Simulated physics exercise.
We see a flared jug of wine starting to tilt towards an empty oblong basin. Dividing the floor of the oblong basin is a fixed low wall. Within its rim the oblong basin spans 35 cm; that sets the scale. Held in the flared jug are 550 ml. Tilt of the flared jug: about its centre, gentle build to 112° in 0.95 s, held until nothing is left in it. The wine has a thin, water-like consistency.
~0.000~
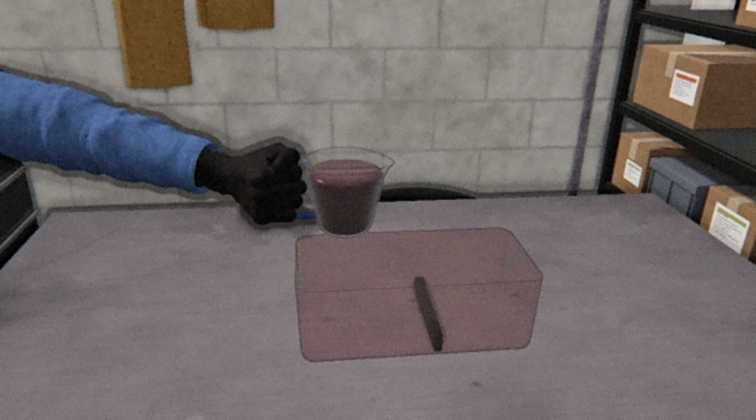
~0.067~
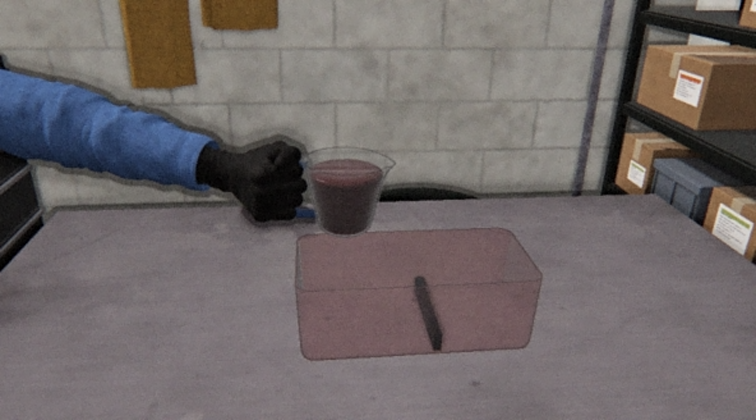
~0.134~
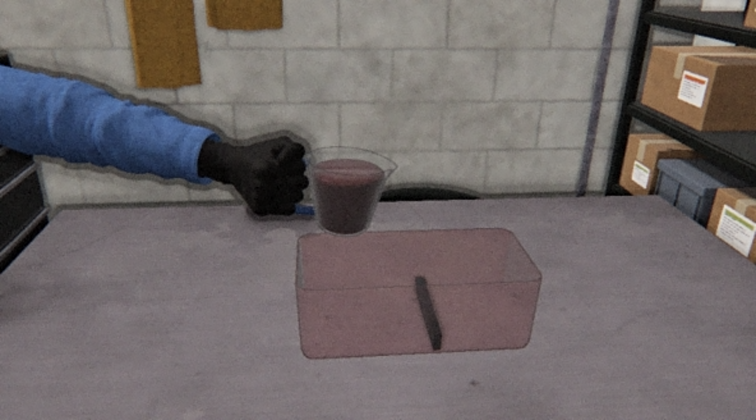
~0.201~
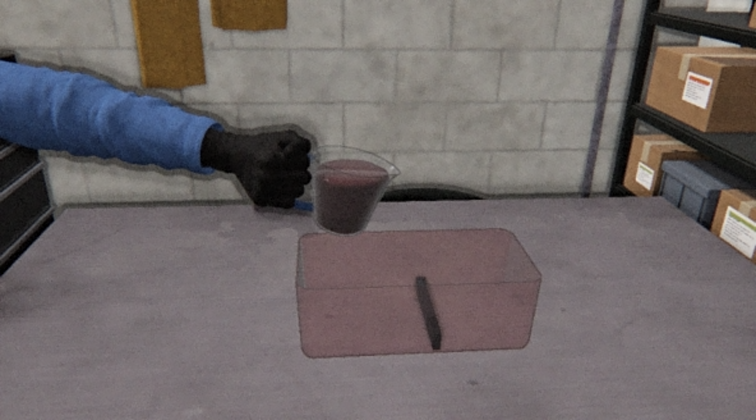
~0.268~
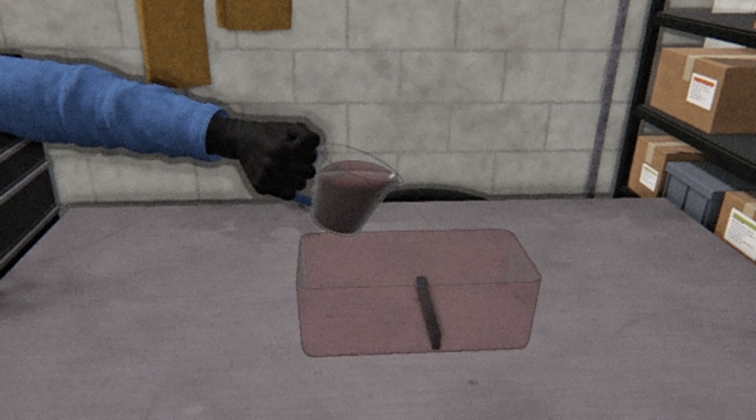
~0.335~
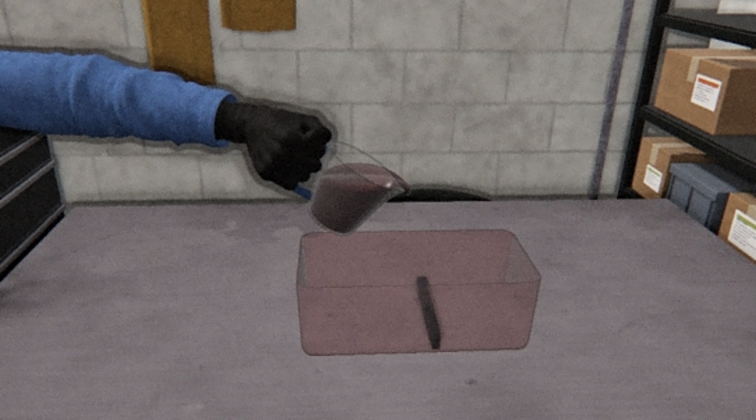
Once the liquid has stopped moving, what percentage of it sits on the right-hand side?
About 43 per cent.
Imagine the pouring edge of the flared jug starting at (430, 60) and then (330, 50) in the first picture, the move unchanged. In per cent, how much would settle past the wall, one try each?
In order, 80 and 15 per cent.
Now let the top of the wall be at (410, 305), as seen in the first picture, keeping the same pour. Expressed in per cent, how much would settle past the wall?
Then about 75 per cent.
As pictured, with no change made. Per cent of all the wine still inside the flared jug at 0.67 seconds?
Roughly 40 %.
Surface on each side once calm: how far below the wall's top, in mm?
On the left it's about 20 mm; on the right, about 20 mm.
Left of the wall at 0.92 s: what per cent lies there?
I'd say near 56 percent.
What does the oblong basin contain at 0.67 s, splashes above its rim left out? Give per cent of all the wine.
Roughly 40 percent.
Then, 0.67 s in, the tilt is 90° and 39 per cent is still to pour, 14 is left of the wall and 27 right of it.
Then, 0.92 s in, the tilt is 112° and 2 per cent is still to pour, 56 is left of the wall and 40 right of it.
Then, 1.17 s in, the tilt is 112° and 0 per cent is still to pour, 56 is left of the wall and 43 right of it.
Then, 1.45 s in, the tilt is 112° and 0 per cent is still to pour, 56 is left of the wall and 43 right of it.
Finally, 56 per cent lies left of the wall, 43 right of it and 1 outside.
